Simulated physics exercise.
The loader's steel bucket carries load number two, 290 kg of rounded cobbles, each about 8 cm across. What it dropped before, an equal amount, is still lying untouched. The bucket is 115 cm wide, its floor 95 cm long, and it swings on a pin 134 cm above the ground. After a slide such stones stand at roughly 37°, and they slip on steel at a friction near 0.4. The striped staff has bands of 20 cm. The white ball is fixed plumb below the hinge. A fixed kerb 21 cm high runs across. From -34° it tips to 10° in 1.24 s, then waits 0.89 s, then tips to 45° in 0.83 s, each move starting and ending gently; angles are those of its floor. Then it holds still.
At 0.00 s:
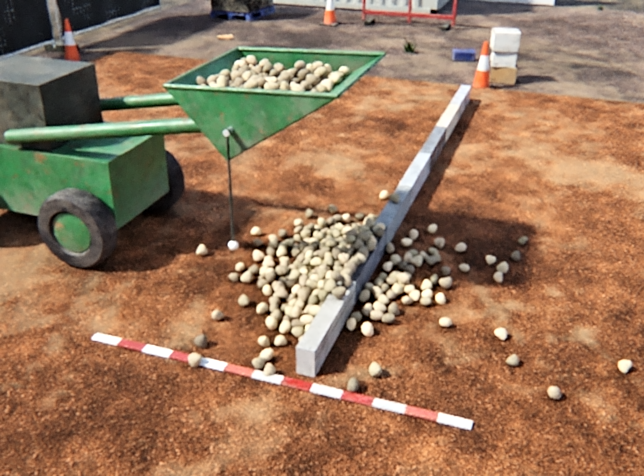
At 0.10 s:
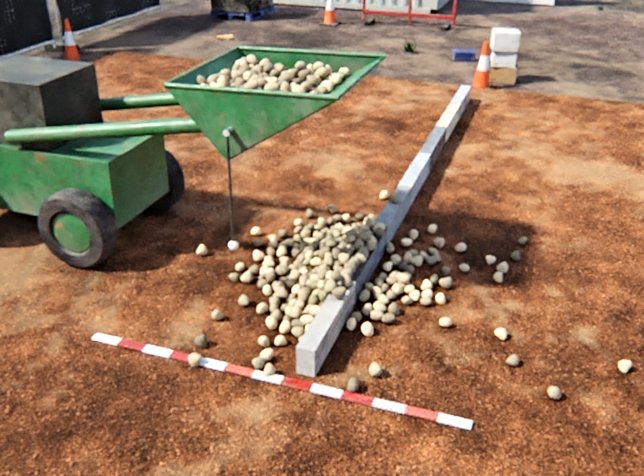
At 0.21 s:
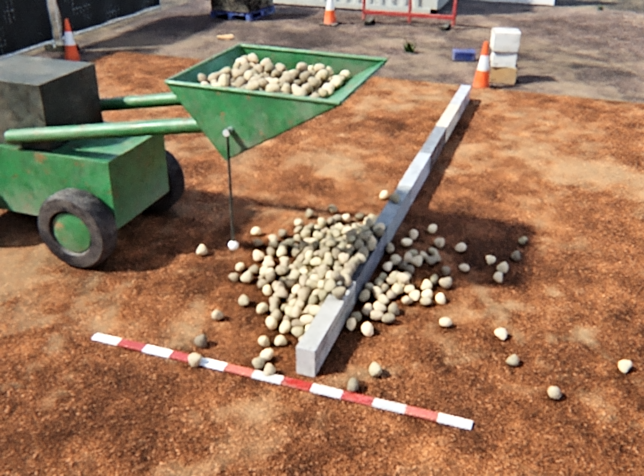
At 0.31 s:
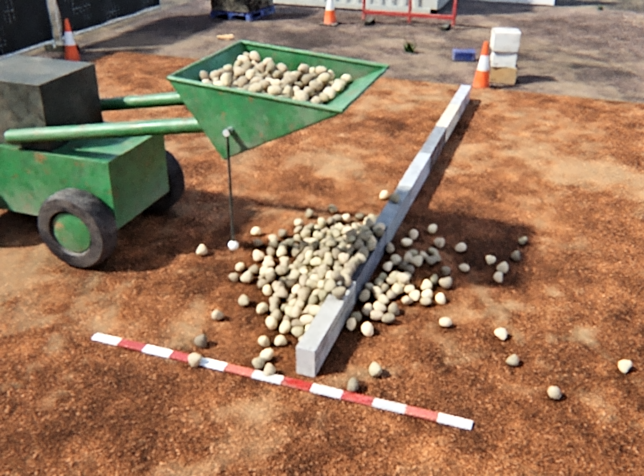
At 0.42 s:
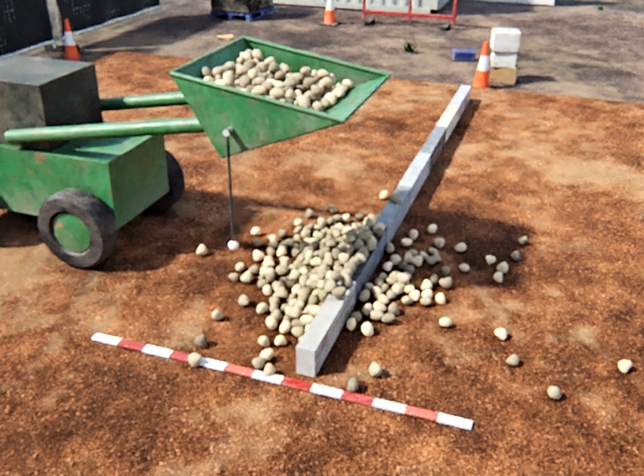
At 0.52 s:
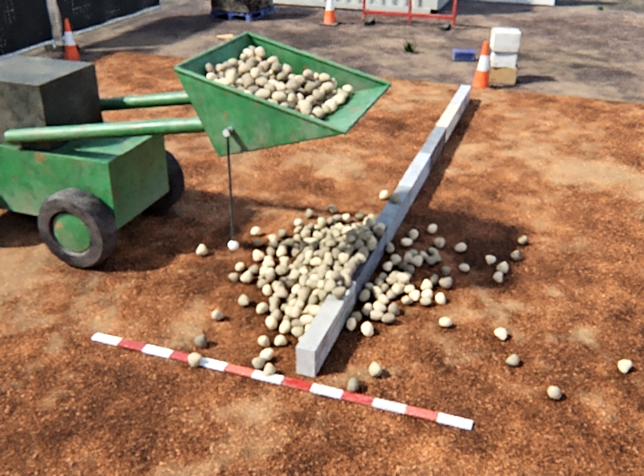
The clip opens on a green loader holding a bucket of pale, rounded stones above a heap of similar stones that straddles a grey kerb. The bucket slowly rotates, its right-hand lip dipping and its left edge rising slightly, as its load shifts a little inside; the heap below stays still.
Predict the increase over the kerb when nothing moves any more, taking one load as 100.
Close to 68 parts in a hundred.
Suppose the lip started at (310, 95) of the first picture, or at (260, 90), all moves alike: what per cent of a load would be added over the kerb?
First some 30, then 0 per cent.
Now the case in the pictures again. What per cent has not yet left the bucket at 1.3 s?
It holds some 100 per cent.
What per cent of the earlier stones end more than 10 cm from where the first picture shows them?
About 10 per cent.
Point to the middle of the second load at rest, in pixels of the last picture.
Near (392, 271).
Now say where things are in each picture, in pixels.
Lip at (338, 96), floor tilted -34°, highest stones at (290, 68). The earlier load is highest near (357, 245), 28 cm above ground level, 83 % on this side of the kerb, 17 % over the kerb, in the first frame.
The bucket is at -33°, its lip at (339, 98); the top of the load is at (285, 69); the stones move at 0.1 m/s on average, in the second frame.
The bucket is at -31°, its lip at (340, 103); the top of the load is at (270, 70); the stones move at 0.1 m/s on average, in the third frame.
Lip at (343, 111), floor tilted -27°, highest stones at (260, 65); the stones move at 0.1 m/s on average, in the fourth frame.
Lip at (345, 121), floor tilted -22°, highest stones at (249, 63); the stones move at 0.2 m/s on average, in the fifth frame.
The bucket is at -17°, its lip at (346, 132); the top of the load is at (252, 58); the stones move at 0.2 m/s on average, in the sixth frame.
After 0.9 s the floor is at 3°; in per cent of one load, 100 in the bucket, 83 on this side of the kerb, 17 over the kerb; the foremost stones are at (527, 305).
After 1.3 s the floor is at 10°; in per cent of one load, 100 in the bucket, 83 on this side of the kerb, 17 over the kerb; the foremost stones are at (527, 305).
After 3.4 s the floor is at 45°; in per cent of one load, 0 in the bucket, 125 on this side of the kerb, 75 over the kerb; the foremost stones are at (532, 327).
After 6.0 s the floor is at 45°; in per cent of one load, 0 in the bucket, 115 on this side of the kerb, 85 over the kerb; the foremost stones are at (543, 352). Net gain over the kerb, 68.
